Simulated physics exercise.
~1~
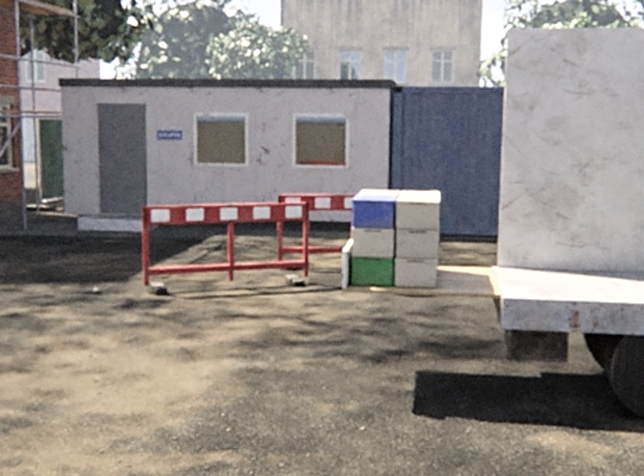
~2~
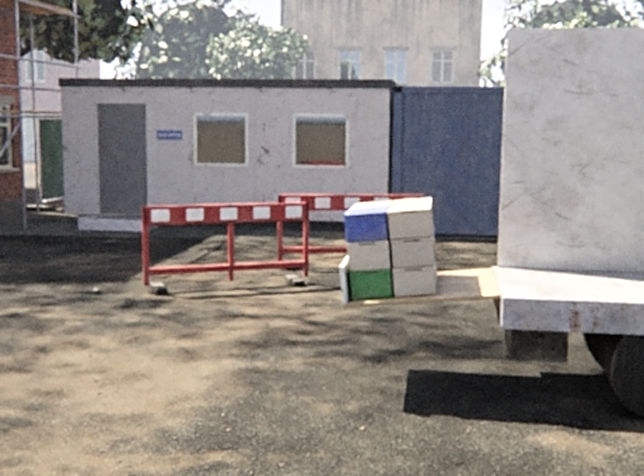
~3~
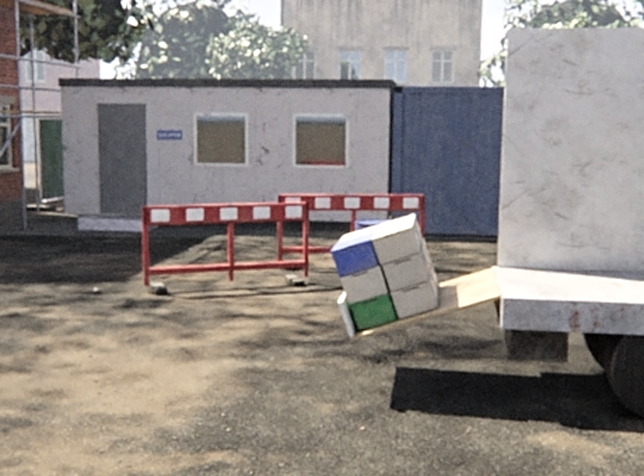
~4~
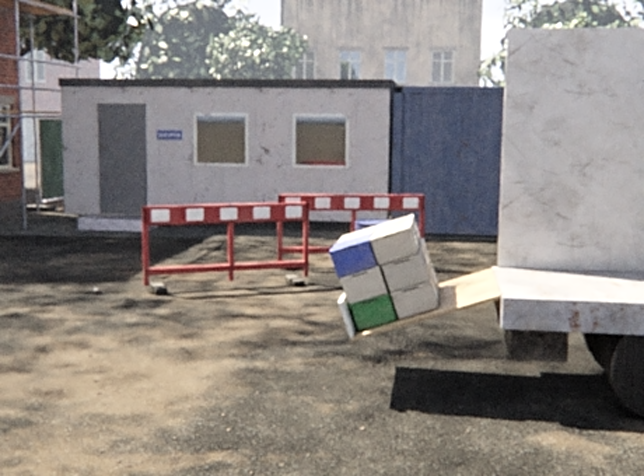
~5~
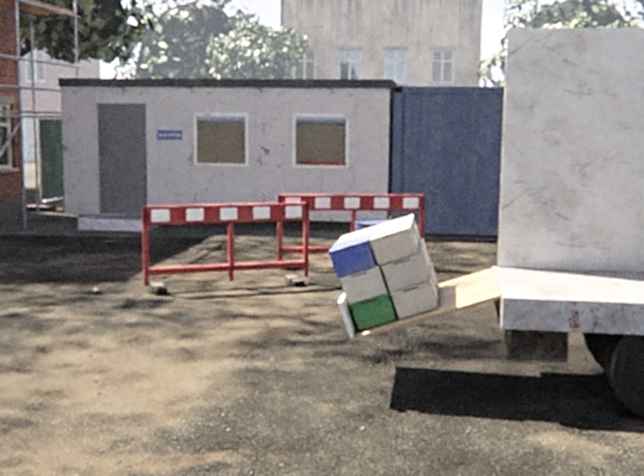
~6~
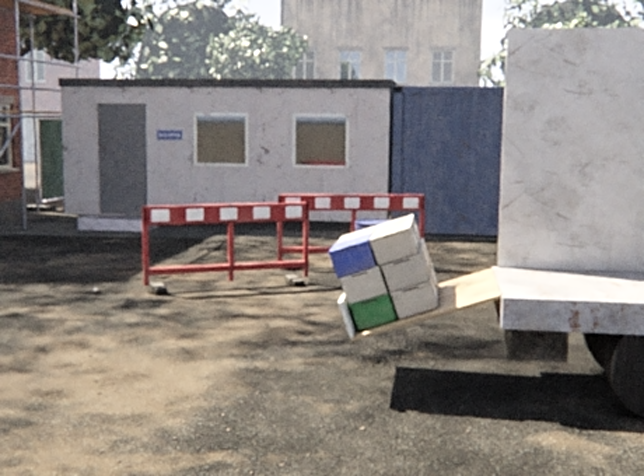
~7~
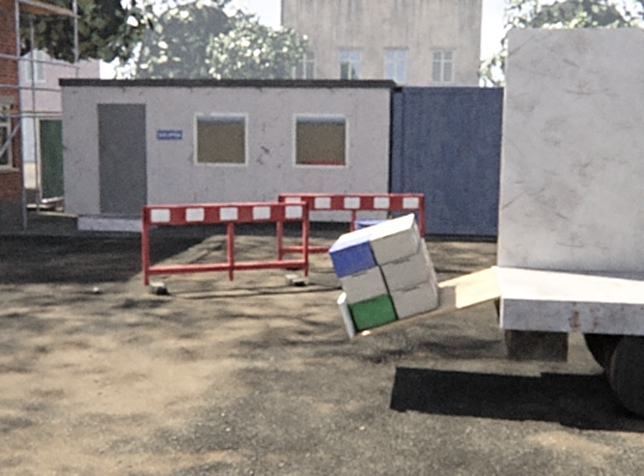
The tail lift on the back of a lorry tipped down at its outer edge, tilting its stack of pale, blue and green boxes to the left, then stopped, and the pile leaned there with every box still on the sloping platform.
